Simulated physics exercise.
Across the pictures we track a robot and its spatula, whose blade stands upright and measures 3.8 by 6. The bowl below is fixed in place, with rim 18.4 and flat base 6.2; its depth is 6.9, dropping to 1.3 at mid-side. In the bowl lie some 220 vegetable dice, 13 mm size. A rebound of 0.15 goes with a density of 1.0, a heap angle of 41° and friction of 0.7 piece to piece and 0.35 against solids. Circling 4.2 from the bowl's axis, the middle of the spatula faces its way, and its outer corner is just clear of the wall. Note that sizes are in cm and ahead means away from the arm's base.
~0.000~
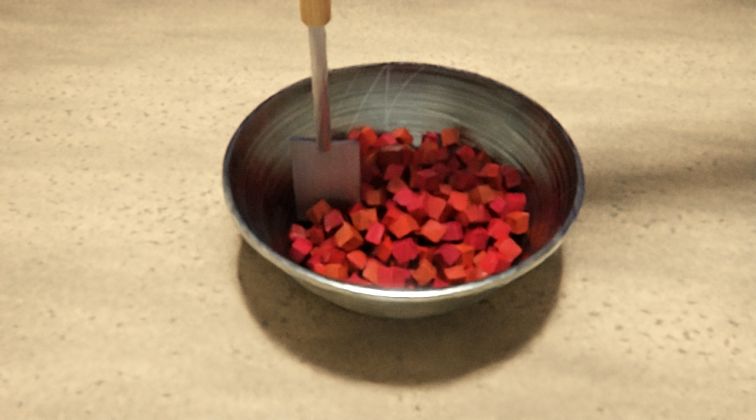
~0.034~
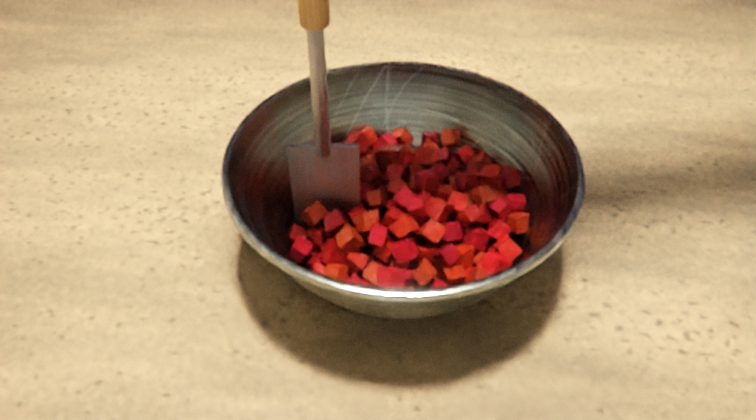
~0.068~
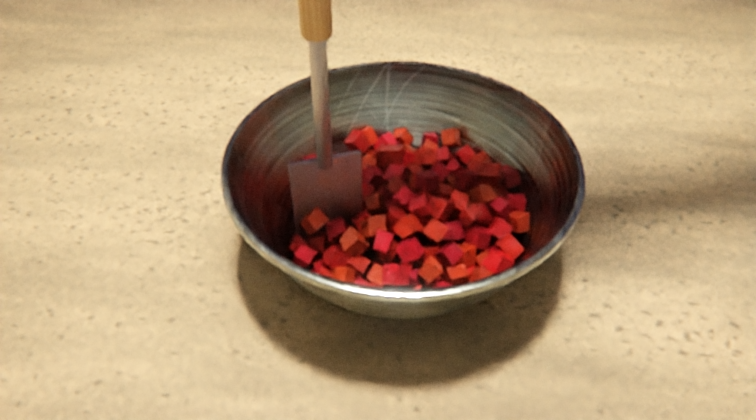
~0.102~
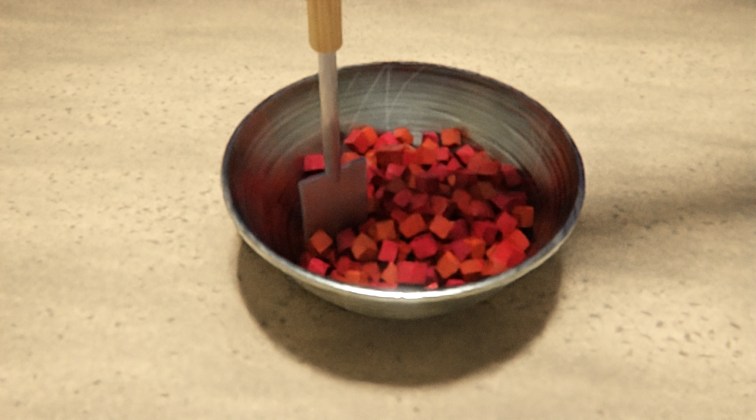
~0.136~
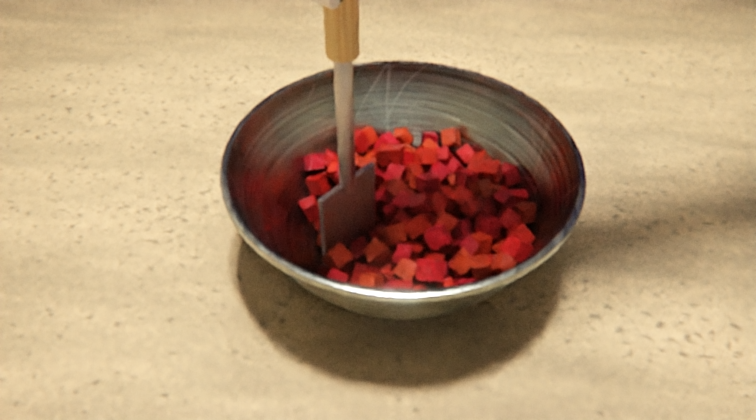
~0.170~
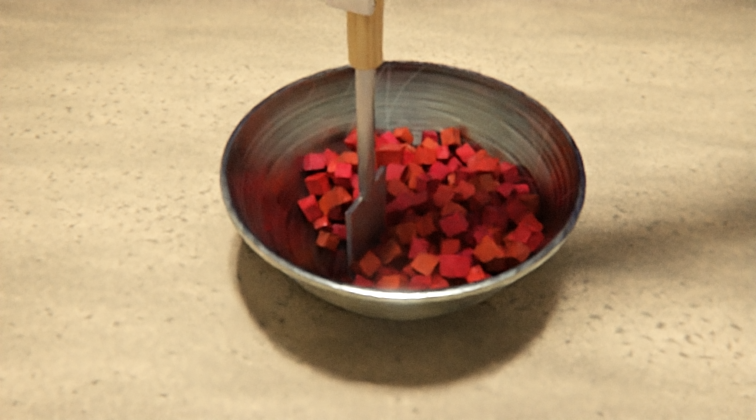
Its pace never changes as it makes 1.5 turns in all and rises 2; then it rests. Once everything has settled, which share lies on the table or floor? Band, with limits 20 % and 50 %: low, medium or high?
Low.
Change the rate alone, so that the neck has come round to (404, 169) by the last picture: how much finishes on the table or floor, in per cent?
About 15 %.
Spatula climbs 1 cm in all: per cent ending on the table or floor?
Near 15 in a hundred.
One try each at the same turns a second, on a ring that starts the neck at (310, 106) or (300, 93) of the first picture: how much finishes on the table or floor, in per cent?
I'd guess some 10 and 10 percent.
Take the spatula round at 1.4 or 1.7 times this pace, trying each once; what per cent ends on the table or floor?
It would be some 20 and 25 percent respectively.
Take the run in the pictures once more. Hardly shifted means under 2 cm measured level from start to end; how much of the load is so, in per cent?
Roughly 5 percent of the load.
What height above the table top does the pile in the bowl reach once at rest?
About 8.0 cm.
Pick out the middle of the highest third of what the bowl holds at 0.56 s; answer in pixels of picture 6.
That third sits centred at about (367, 114).
After 0.56 s, 254° round, highest piece 8 above the table; 216 in the bowl, 3 on the table or floor, 2 in flight or on the tool.
After 0.96 s, 79° round, highest piece 9 above the table; 207 in the bowl, 14 on the table or floor.
After 1.35 s, 180° round, highest piece 8 above the table; 206 in the bowl, 15 on the table or floor.
After 2.05 s, 180° round, highest piece 8 above the table; 206 in the bowl, 15 on the table or floor.
In the end, 206 in the bowl, 15 on the table or floor. That is 7 % on the table or floor.
